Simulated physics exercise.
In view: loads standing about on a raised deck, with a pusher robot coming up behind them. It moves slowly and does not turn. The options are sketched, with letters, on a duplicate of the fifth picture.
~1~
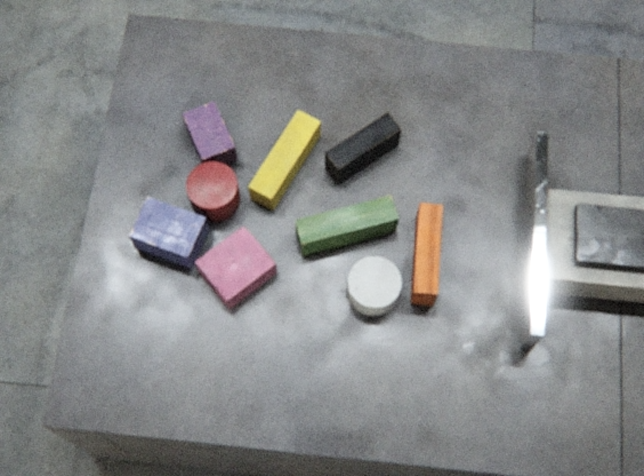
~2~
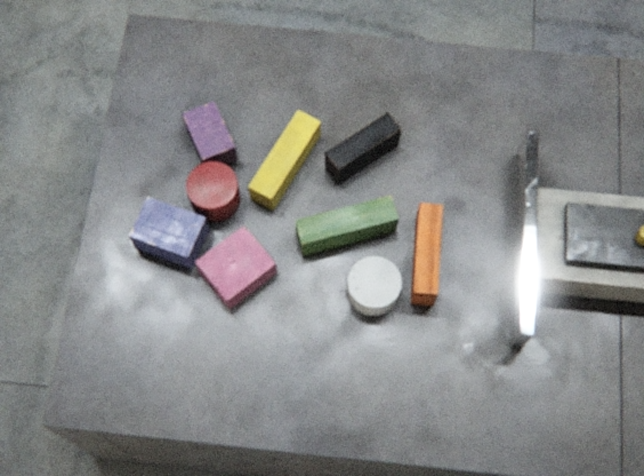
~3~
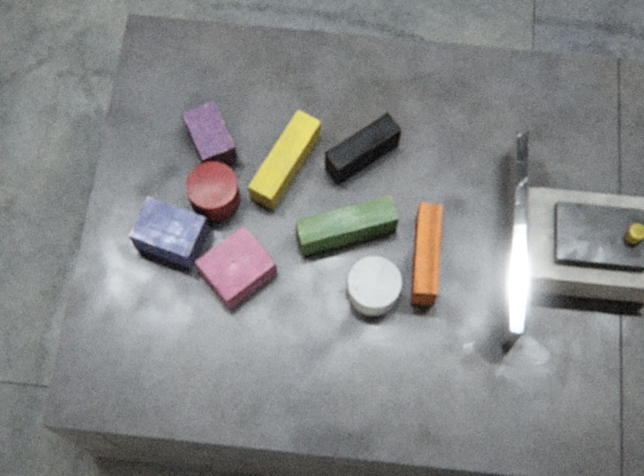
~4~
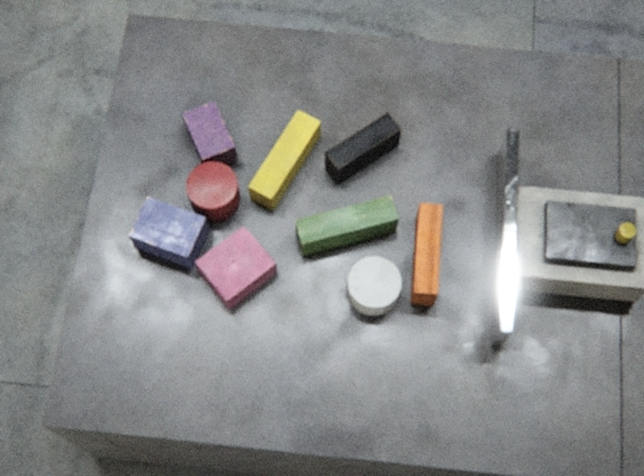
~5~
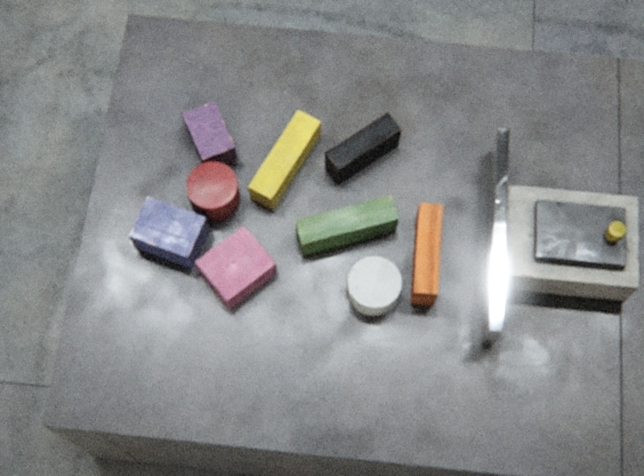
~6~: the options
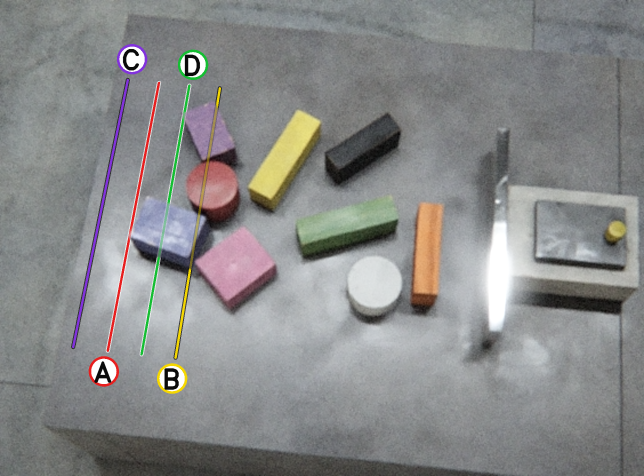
A pusher robot with a wide upright blade creeps left across a gray raised deck without turning, drawing nearer to the orange stick, while the scattered colored blocks, sticks and round canisters all stay still.
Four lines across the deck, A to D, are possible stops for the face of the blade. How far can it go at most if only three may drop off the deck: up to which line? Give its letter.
Line D.
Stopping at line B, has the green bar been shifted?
Yes.
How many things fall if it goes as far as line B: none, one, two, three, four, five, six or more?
One.
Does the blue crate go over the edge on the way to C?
By then, yes.
On the marked copy, A at (135, 209); B at (199, 216); C at (102, 206); D at (167, 213).
Following D. Soon after the start, robot (450, 221); black stick (345, 151); pink crate (227, 270).
Later, robot (330, 209); blue crate (126, 223); red canister (156, 185).
In the end, robot (236, 200); blue crate over the edge; red canister over the edge; two fallen.
As for the rest, A drops six; B is within the limit but short; C drops seven.
